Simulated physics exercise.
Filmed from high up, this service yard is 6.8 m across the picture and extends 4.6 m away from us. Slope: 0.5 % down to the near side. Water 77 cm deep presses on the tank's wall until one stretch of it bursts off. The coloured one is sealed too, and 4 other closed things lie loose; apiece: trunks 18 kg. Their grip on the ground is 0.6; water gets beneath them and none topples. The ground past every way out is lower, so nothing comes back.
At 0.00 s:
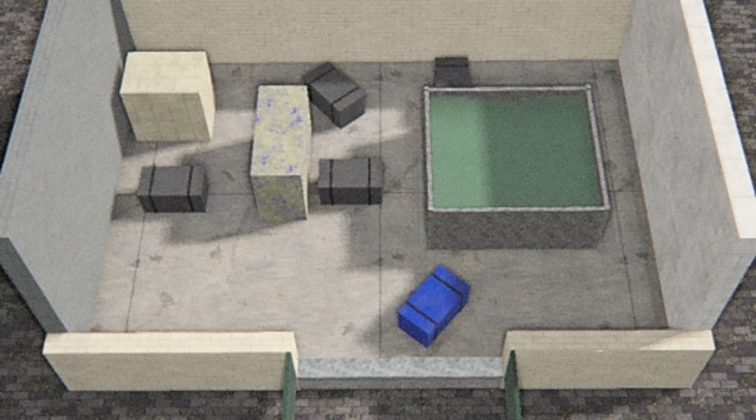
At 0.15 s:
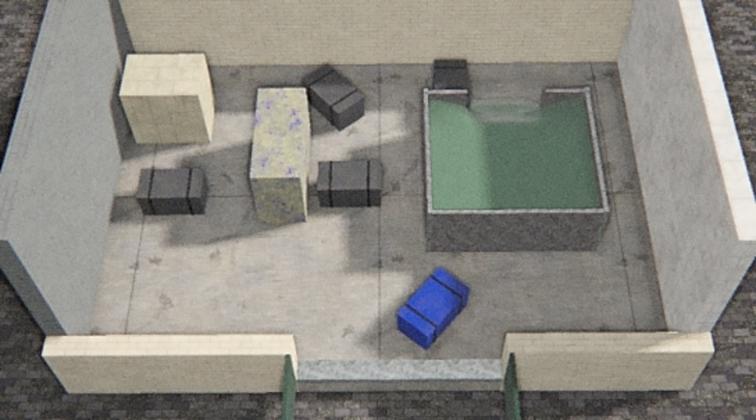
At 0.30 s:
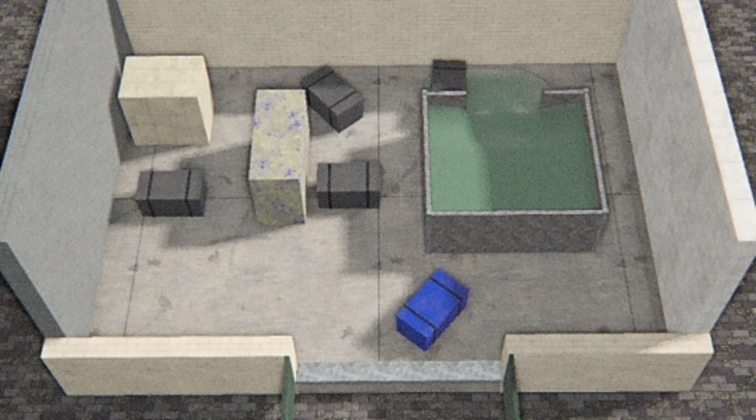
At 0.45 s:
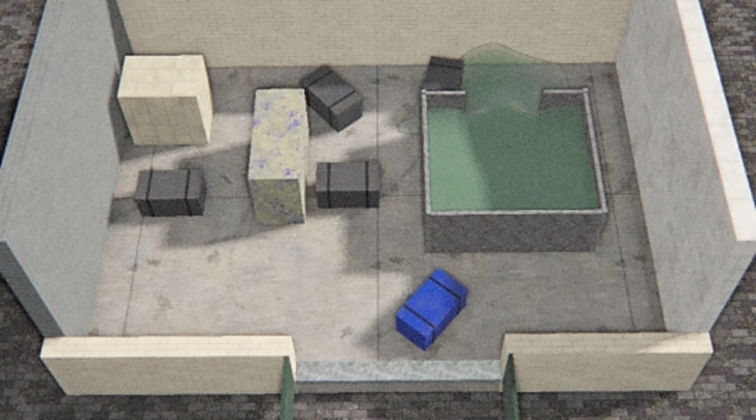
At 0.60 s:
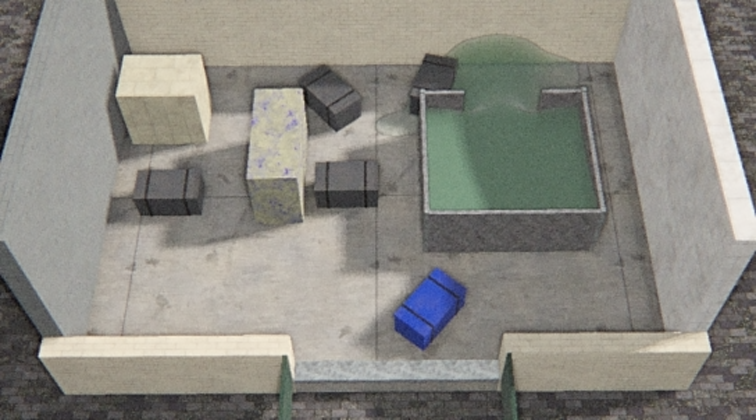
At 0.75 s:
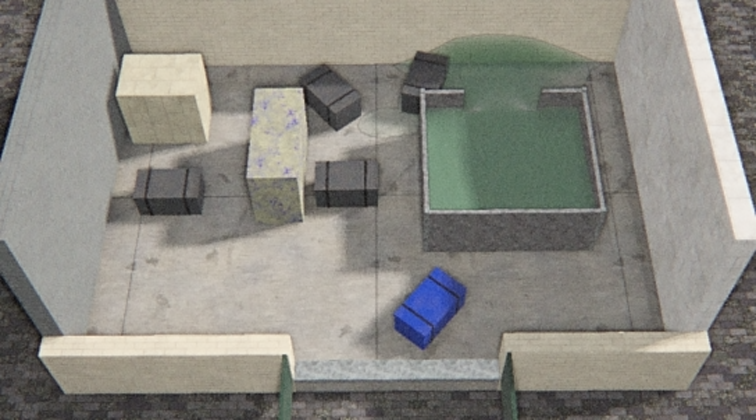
Green water pours out through a gap in the back wall of a stone tank in a walled yard and spreads behind it, nudging and turning a dark trunk there, while the blue trunk and three other dark ones stay put.
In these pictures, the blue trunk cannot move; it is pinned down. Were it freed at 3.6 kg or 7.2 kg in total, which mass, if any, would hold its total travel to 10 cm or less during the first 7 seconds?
Neither mass would.
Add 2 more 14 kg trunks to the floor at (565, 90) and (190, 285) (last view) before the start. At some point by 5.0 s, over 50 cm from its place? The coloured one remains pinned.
Results, in sequence: Exceeded / not exceeded.
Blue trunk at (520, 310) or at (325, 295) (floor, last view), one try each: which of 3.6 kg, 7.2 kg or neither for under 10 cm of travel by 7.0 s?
Well, nothing does it for the first, nothing does it for the second.
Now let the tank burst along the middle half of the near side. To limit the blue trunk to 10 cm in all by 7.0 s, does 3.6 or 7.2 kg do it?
Then neither mass suffices.
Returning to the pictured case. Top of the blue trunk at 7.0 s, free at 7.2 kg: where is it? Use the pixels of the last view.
(233, 319).
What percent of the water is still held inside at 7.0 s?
98 % or so.
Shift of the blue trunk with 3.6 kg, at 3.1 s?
About 0 cm.
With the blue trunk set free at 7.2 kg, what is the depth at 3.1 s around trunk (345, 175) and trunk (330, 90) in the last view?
Depths: Near 5 cm, then near 6 cm.
After 1.4 s the blue trunk would be 0 cm from its start with 3.6 kg and 0 cm from its start with 7.2 kg; 0 cm of water round it then.
After 3.1 s the blue trunk would be 0 cm from its start with 3.6 kg and 0 cm from its start with 7.2 kg; 0 cm of water round it then.
After 4.9 s the blue trunk would be 104 cm from its start with 3.6 kg and 108 cm from its start with 7.2 kg; 7 cm of water round it then.
After 7.0 s the blue trunk would be 236 cm from its start with 3.6 kg and 225 cm from its start with 7.2 kg; 13 cm of water round it then.
